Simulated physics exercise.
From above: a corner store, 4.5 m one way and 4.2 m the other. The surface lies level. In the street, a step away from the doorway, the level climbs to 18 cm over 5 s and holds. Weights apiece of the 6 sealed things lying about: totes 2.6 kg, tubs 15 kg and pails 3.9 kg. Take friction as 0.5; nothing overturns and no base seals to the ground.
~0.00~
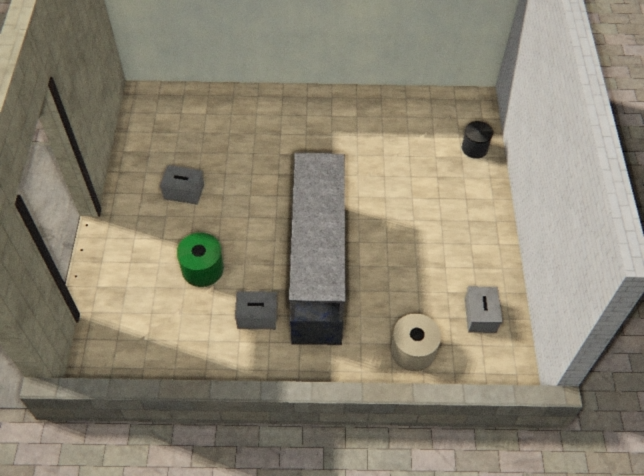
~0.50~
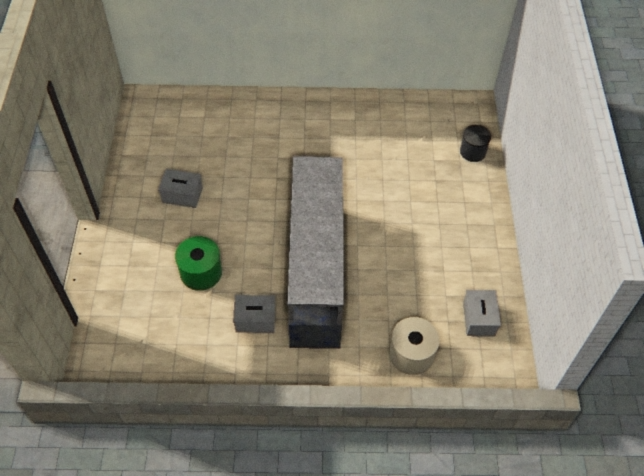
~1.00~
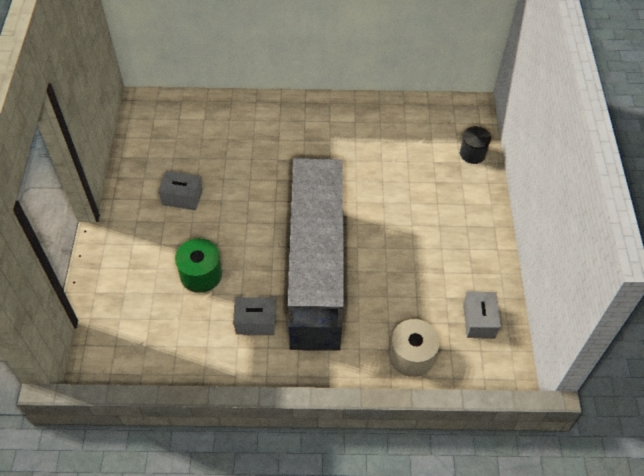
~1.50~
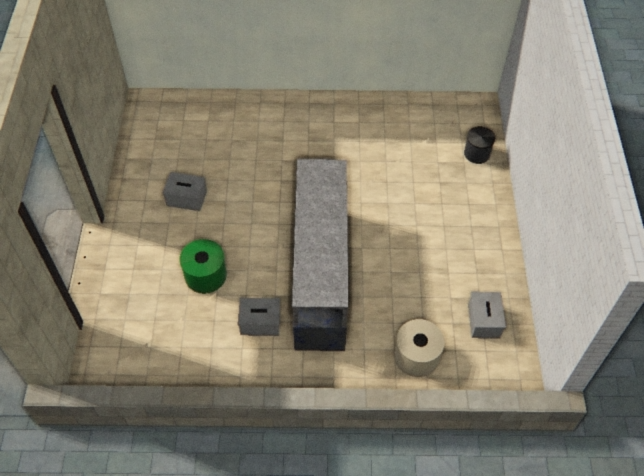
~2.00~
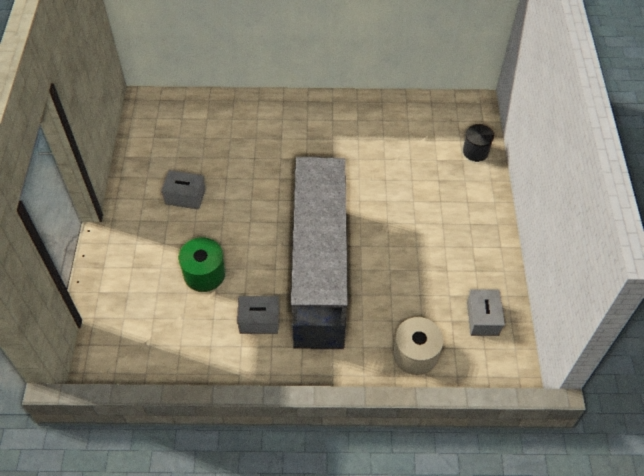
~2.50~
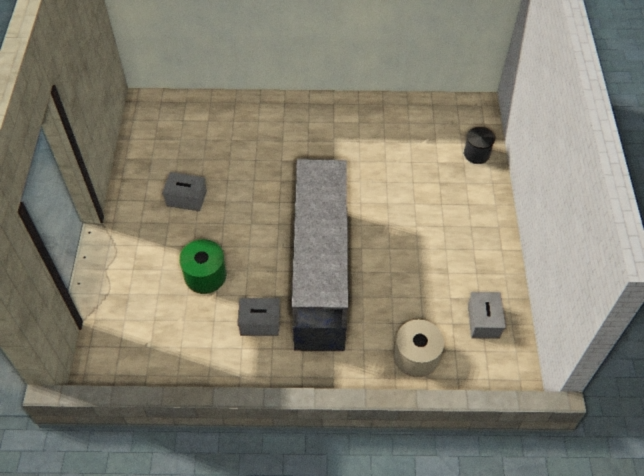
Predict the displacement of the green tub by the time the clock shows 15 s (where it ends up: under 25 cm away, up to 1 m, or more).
Green tub ends far away.
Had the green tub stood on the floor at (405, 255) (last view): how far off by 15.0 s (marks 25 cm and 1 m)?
It stays put.
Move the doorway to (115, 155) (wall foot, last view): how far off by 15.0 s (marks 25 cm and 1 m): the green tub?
Then the green tub barely shifts.
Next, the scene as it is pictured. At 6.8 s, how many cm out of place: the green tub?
About 20 cm.
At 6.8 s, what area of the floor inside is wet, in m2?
Roughly 11.5 m2.
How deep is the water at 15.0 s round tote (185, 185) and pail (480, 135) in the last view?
Roughly 4 and 7 cm.
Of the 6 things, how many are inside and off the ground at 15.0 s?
5 of them.
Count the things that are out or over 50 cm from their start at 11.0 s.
I count 4.
After 3.5 s the green tub is near (201, 258), 0.0 m from its start, aground; 0 afloat.
After 6.8 s the green tub is near (223, 258), 0.2 m from its start, aground; 1 afloat.
After 11.0 s the green tub is near (274, 175), 1.3 m from its start, aground; 3 afloat.
After 15.0 s the green tub is near (307, 127), 2.0 m from its start, afloat; 5 afloat.
